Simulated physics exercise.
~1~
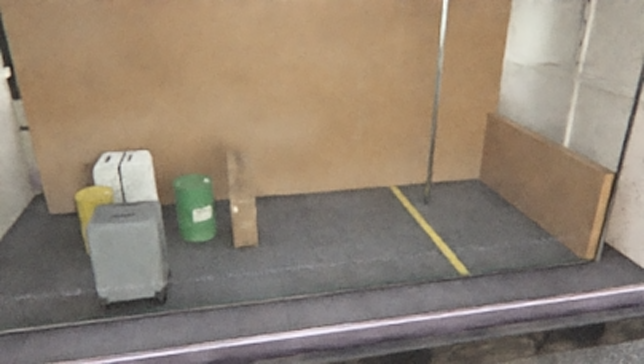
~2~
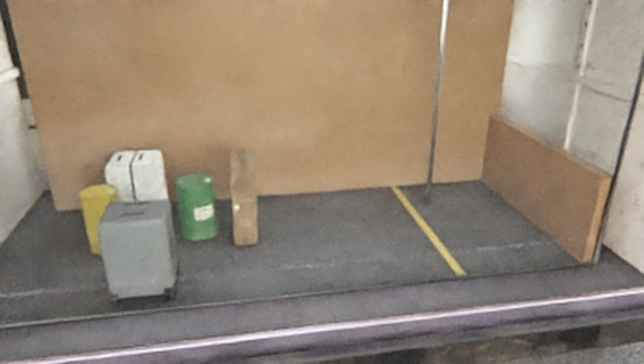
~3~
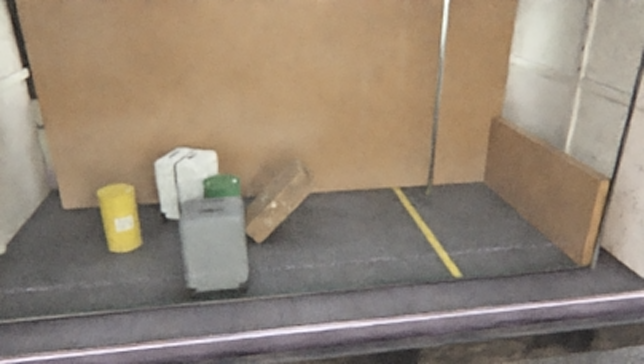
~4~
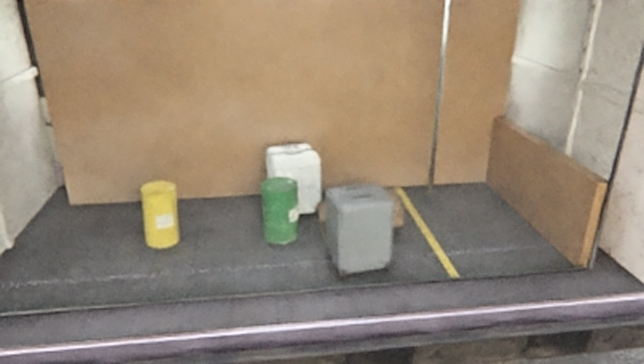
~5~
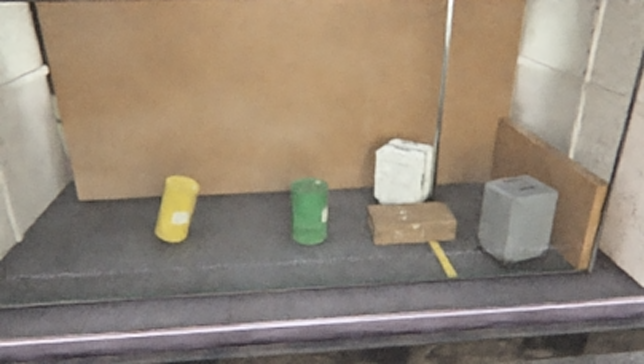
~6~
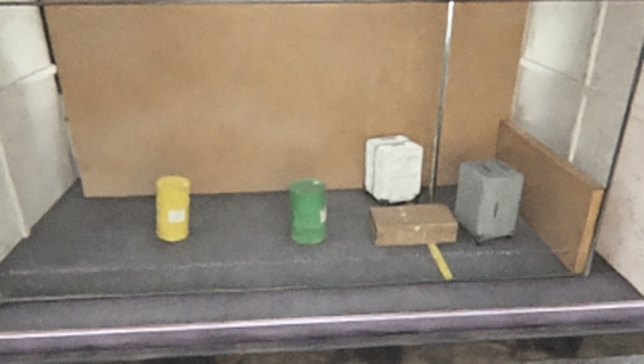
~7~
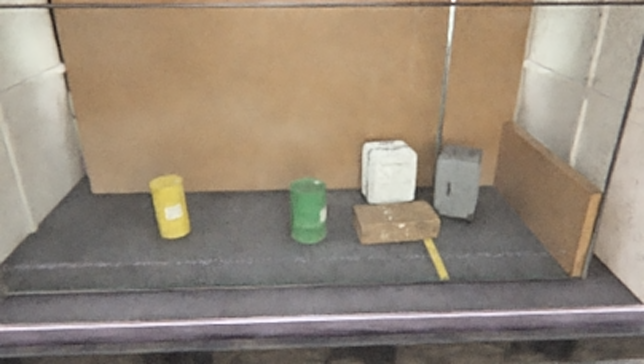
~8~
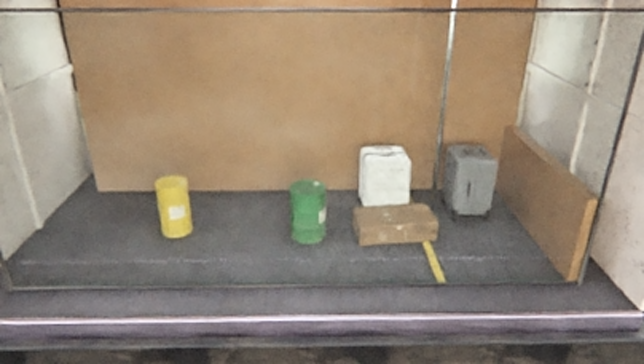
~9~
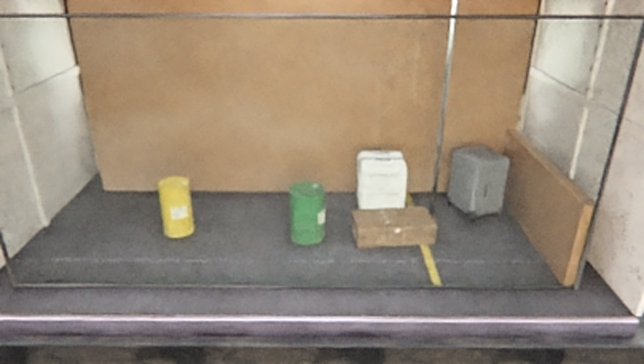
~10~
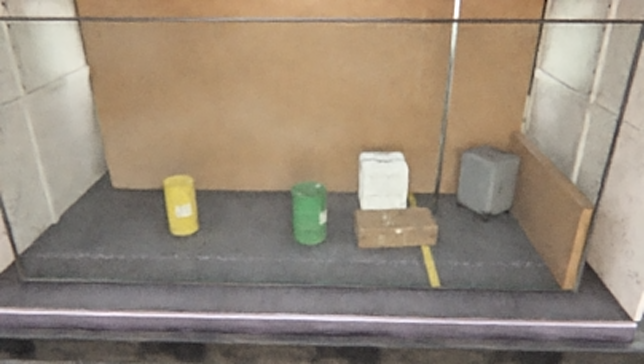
A grey wheeled case and a white one rolled right across a dark floor while the green and yellow drums slid and a brown box toppled, then the grey case drifted back slightly, and the box ended on its side near the yellow line.
